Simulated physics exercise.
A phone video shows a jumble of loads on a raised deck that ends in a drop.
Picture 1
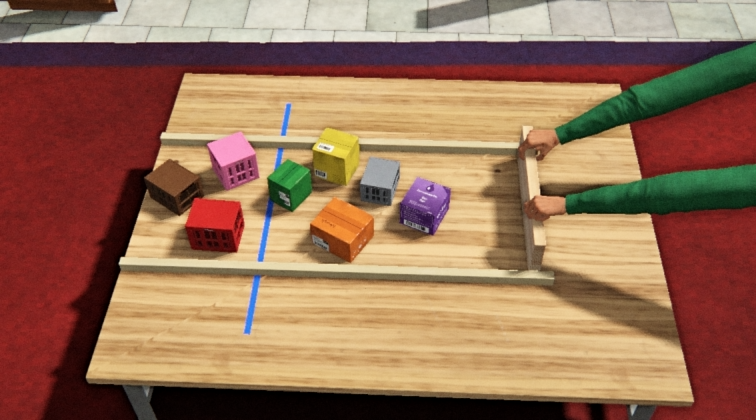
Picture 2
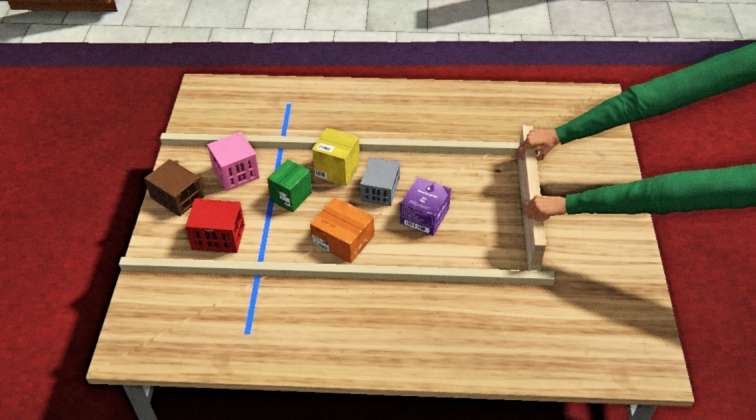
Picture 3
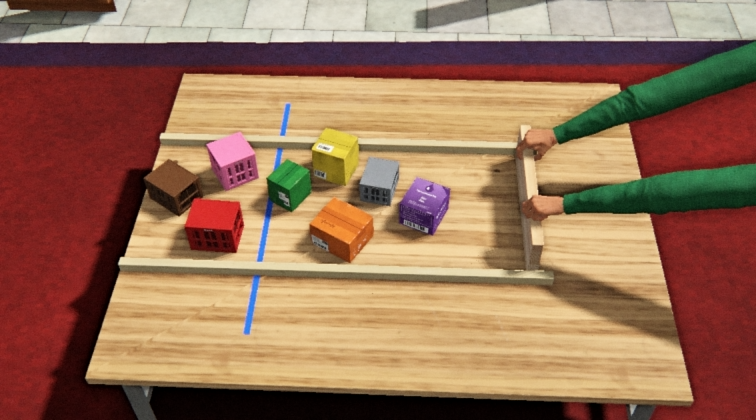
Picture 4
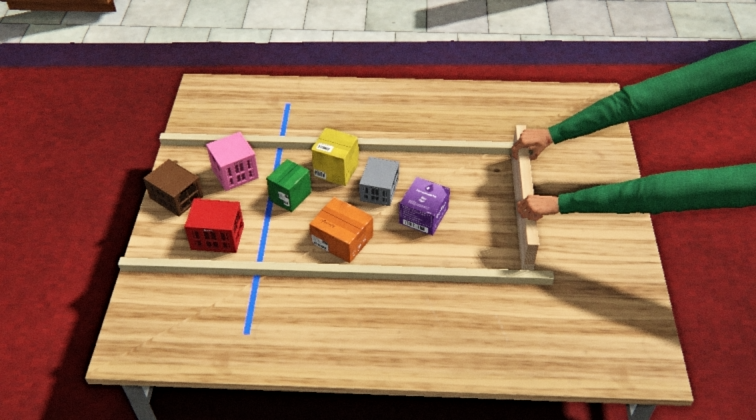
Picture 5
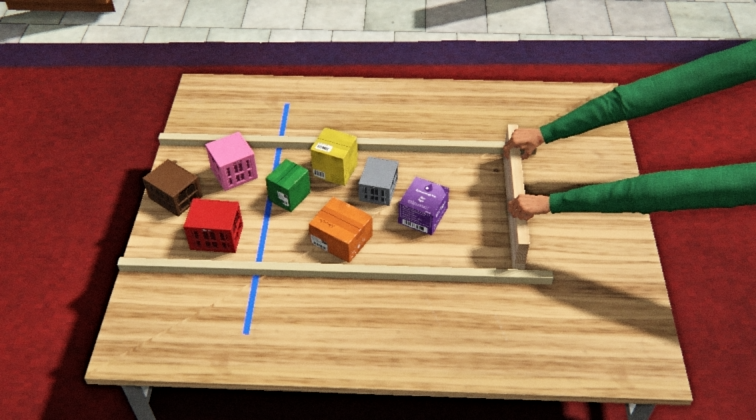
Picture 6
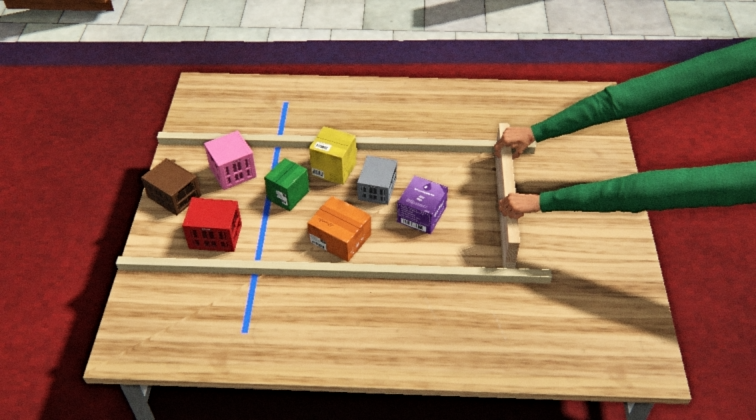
The clip opens on a wooden table where eight small colourful crates and boxes sit between two long rails, some left of a blue tape line. Two green-sleeved hands grip a plank across the right end, then slide it slightly leftward while the crates and boxes stay practically still.
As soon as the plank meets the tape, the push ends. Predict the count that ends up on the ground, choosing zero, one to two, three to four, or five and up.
Nothing goes over.
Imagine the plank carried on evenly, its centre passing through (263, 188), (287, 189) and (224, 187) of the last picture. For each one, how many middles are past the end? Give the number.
Per position: 0 / 0 / 2.
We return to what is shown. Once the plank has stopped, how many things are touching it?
3 are in contact with it.
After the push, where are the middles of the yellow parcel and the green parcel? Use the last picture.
You'll find the yellow parcel at roughly (258, 146) and the green parcel at roughly (214, 188).
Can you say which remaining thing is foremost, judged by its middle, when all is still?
Red crate.
Soon after, none off yet; brown crate at rest near (172, 187); red crate at rest near (213, 225); pink crate at rest near (231, 160).
At rest, the number that fall off is zero.
